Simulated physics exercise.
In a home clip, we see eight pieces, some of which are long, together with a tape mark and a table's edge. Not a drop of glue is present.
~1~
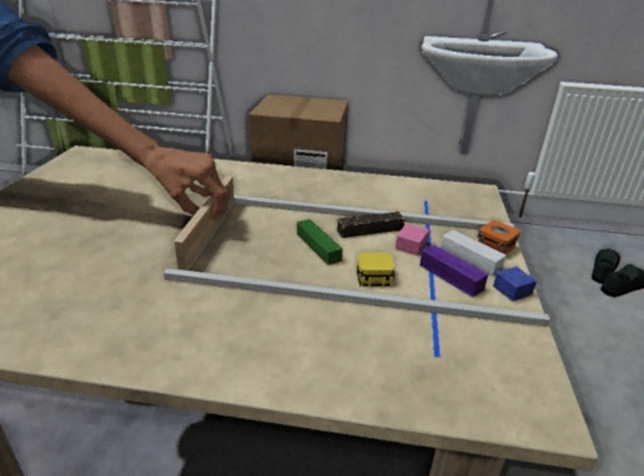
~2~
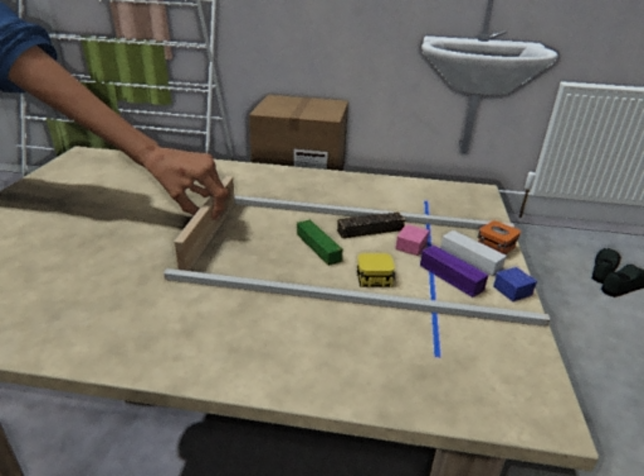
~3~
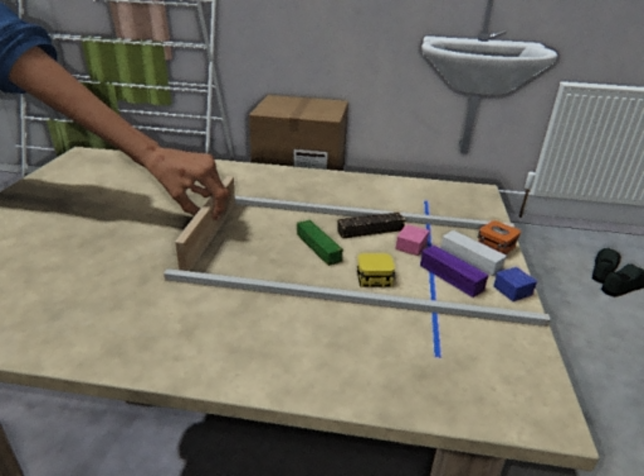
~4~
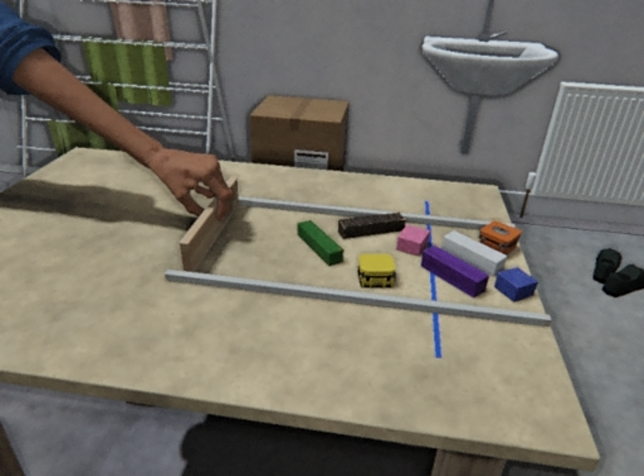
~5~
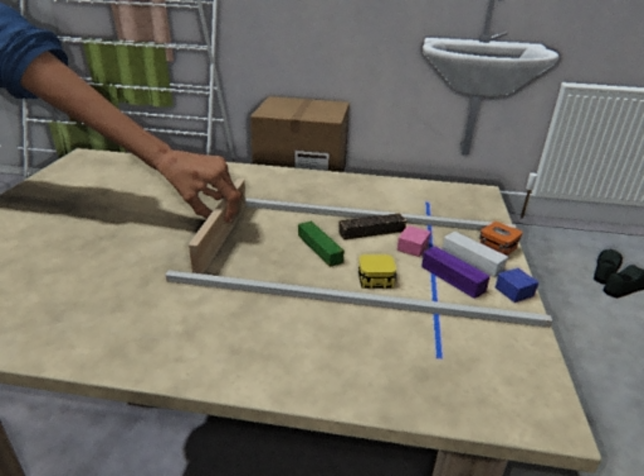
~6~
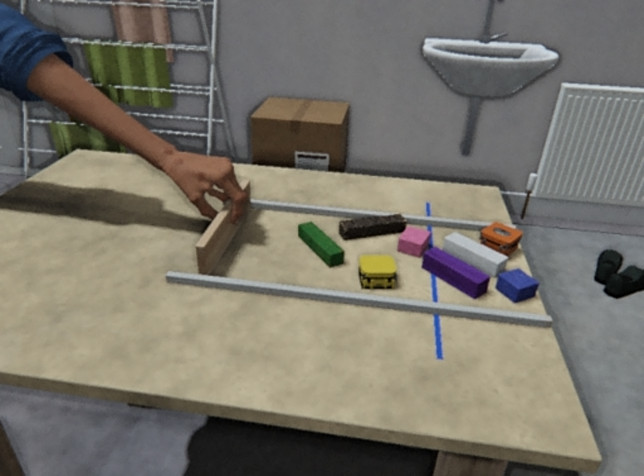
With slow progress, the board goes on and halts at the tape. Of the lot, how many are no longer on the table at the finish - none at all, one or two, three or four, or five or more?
By the finish, none at all are off it.
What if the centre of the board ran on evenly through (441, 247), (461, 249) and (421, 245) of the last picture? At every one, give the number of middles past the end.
In that order 0, 1 and 0.
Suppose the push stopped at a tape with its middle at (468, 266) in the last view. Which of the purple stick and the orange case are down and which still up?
Purple stick: Is still there, orange case: Is gone.
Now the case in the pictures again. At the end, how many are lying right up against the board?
3 in contact.
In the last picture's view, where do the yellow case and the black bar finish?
The yellow case comes to rest at (459, 290), and the black bar comes to rest at (465, 234).
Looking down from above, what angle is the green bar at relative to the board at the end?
Out of line by around 0°.
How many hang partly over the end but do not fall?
My count gives 1.
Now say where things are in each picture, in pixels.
The first picture shows blue block (514, 284); orange case (498, 239); white bar (472, 252); board (209, 220); tape (430, 260).
The second picture shows orange case (498, 239); black bar (371, 225).
The third picture shows white bar (472, 252); green bar (319, 241).
The fourth picture shows blue block (516, 284); pink block (413, 240).
The fifth picture shows orange case (500, 240); board (222, 223).
The sixth picture shows blue block (517, 285); orange case (500, 241); white bar (474, 254); board (227, 224); tape (432, 262).
A little later, none off yet; blue block at rest near (517, 285); orange case at rest near (500, 241); white bar at rest near (474, 254).
Next, none off yet; blue block at rest near (517, 285); orange case at rest near (500, 241); white bar moving near (478, 254).
When it is over, the number that fall off is zero.
